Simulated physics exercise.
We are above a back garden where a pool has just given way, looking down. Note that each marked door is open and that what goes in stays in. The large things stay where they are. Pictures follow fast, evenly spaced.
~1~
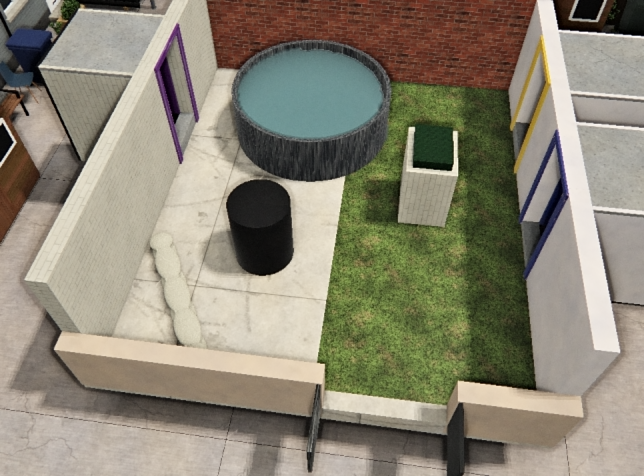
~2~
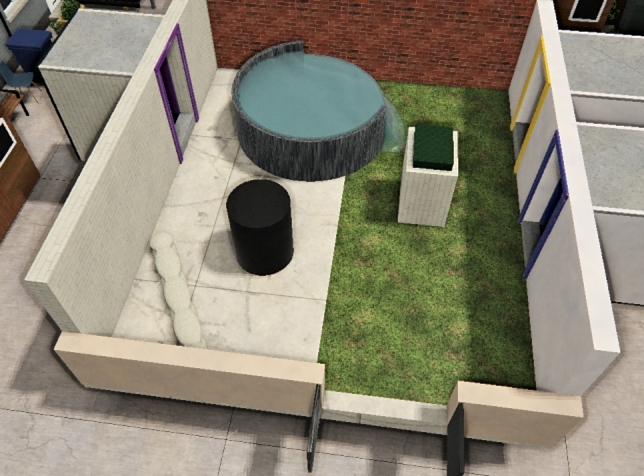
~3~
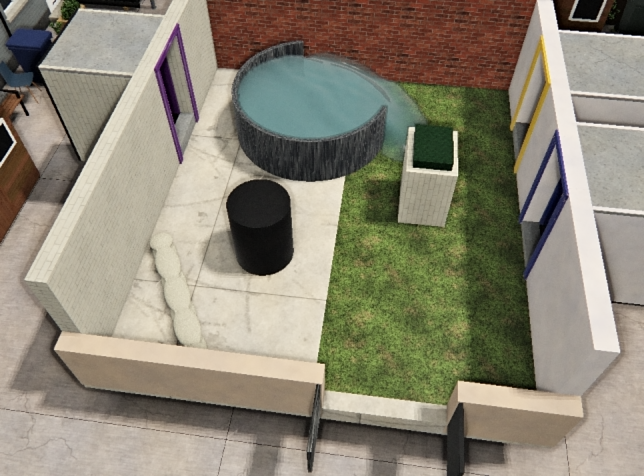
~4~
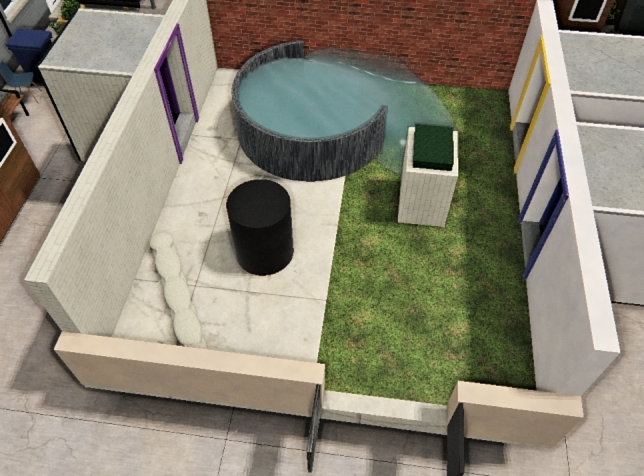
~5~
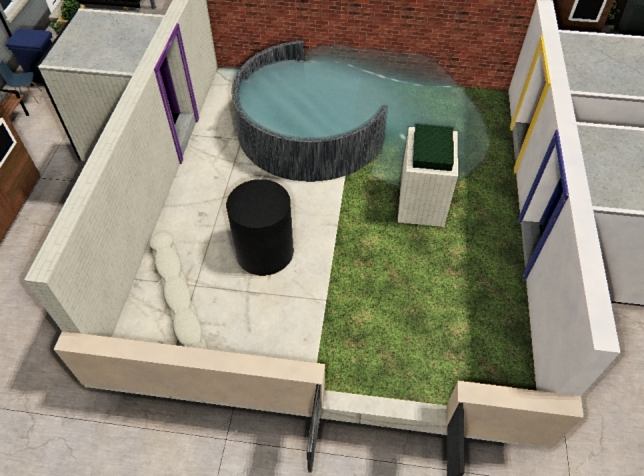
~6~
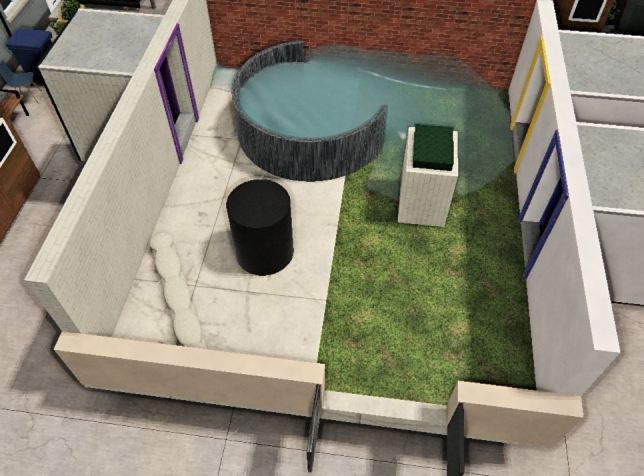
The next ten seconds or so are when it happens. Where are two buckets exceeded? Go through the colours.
The purple door respects the limit, the blue door breaks the limit, the yellow door breaks the limit.
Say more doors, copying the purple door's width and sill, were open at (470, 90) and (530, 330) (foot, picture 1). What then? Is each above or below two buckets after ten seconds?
Exceeds the threshold, stays below the threshold.
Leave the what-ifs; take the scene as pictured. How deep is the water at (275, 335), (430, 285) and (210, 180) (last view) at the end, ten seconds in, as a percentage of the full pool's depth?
Going place by place: 12 %, 10 % and 14 %.
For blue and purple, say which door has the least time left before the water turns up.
From the pictures, my answer is the purple one.
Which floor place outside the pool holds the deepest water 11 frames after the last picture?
It will be deepest around (494, 91).
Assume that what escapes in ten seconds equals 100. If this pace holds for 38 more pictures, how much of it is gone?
My guess would be around 65 percent.
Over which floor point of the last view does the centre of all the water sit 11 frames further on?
The water's centre sits above (382, 124).
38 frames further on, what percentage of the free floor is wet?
About 95 per cent.
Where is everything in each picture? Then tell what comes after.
Still water in the round tank at (311, 91), in the first frame.
Water pours out on the round tank's far side and has run to (397, 149), in the second frame.
The front is at a hidden place, out from the gap on the round tank's far side, in the third frame.
The front is at a hidden place, out from the gap on the round tank's far side, in the fourth frame.
The front is at (219, 68), out from the gap on the round tank's far side, in the fifth frame.
Water pours out on the round tank's far side and has run to (219, 68), in the sixth frame.
A moment on, water covers 30 % of the floor; the purple door wet at the sill, nothing in, the blue door not reached, the yellow door wet at the sill, nothing in.
Next, water covers 40 % of the floor; the purple door wet at the sill, nothing in, the blue door wet at the sill, nothing in, the yellow door over two buckets in.
Then, water covers 70 % of the floor; the purple door wet at the sill, nothing in, the blue door under two buckets in, the yellow door far over two buckets in.
Later, water covers 95 % of the floor; the purple door wet at the sill, nothing in, the blue door over two buckets in, the yellow door far over two buckets in.
In the end, water covers 95 % of the floor; the purple door wet at the sill, nothing in, the blue door over two buckets in, the yellow door far over two buckets in.
